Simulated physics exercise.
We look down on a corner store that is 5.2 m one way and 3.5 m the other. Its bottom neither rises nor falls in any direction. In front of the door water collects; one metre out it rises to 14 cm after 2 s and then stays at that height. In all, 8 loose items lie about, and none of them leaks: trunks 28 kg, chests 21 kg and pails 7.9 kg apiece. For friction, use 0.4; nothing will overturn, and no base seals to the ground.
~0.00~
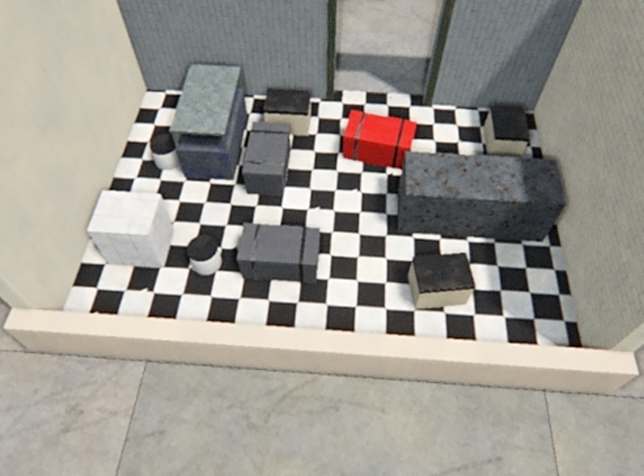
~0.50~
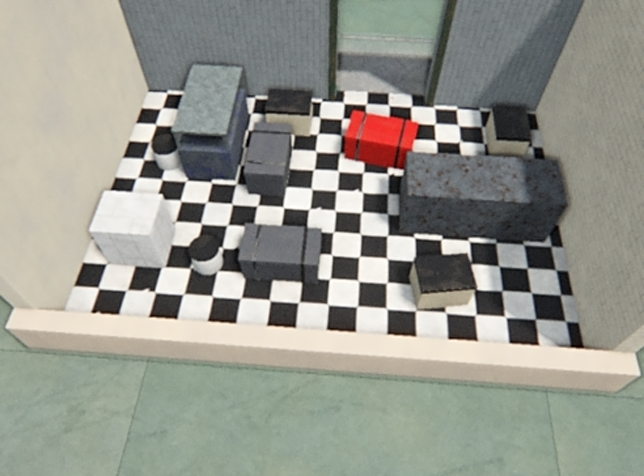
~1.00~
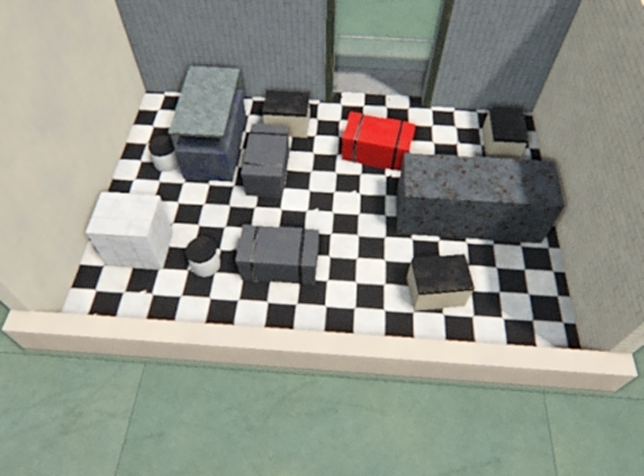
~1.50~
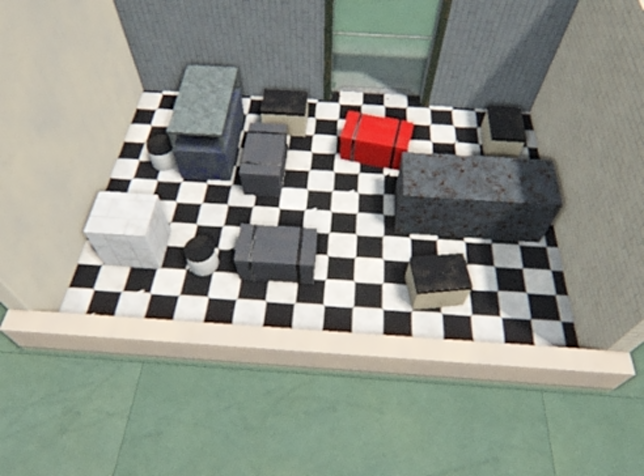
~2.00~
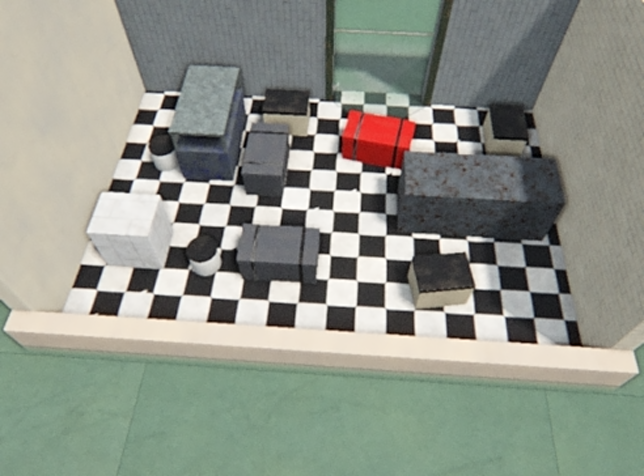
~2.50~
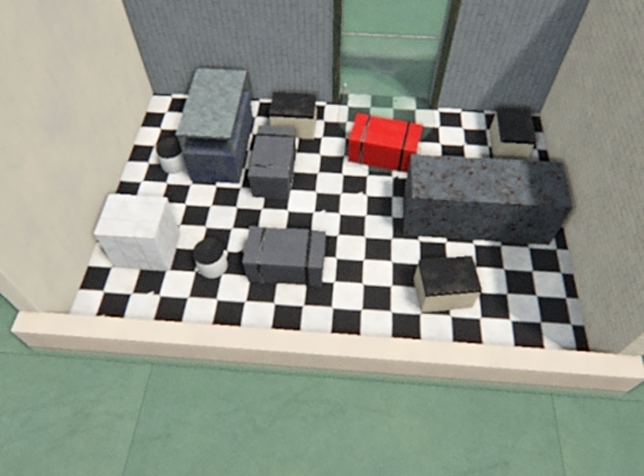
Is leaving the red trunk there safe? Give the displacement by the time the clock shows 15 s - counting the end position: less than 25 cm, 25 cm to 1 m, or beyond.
I'd say it gets moved far off.
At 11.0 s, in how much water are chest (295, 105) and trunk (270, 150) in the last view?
About 5 and 6 cm.
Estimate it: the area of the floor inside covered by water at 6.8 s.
Close to 10.5 m2, I'd say.
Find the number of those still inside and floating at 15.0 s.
Total: 2.
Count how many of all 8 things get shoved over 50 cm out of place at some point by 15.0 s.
Result: 2.
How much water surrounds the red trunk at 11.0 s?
About 7 cm.
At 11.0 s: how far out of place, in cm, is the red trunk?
By then it has shifted roughly 140 cm.
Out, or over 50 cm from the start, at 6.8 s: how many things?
By then the count is 1.
After 3.5 s the red trunk is near (382, 153), 0.3 m from its start, aground; 0 afloat.
After 6.8 s the red trunk is near (378, 165), 0.5 m from its start, aground; 0 afloat.
After 11.0 s the red trunk is near (388, 232), 1.4 m from its start, aground; 0 afloat.
After 15.0 s the red trunk is near (377, 271), 1.9 m from its start, afloat; 2 afloat.
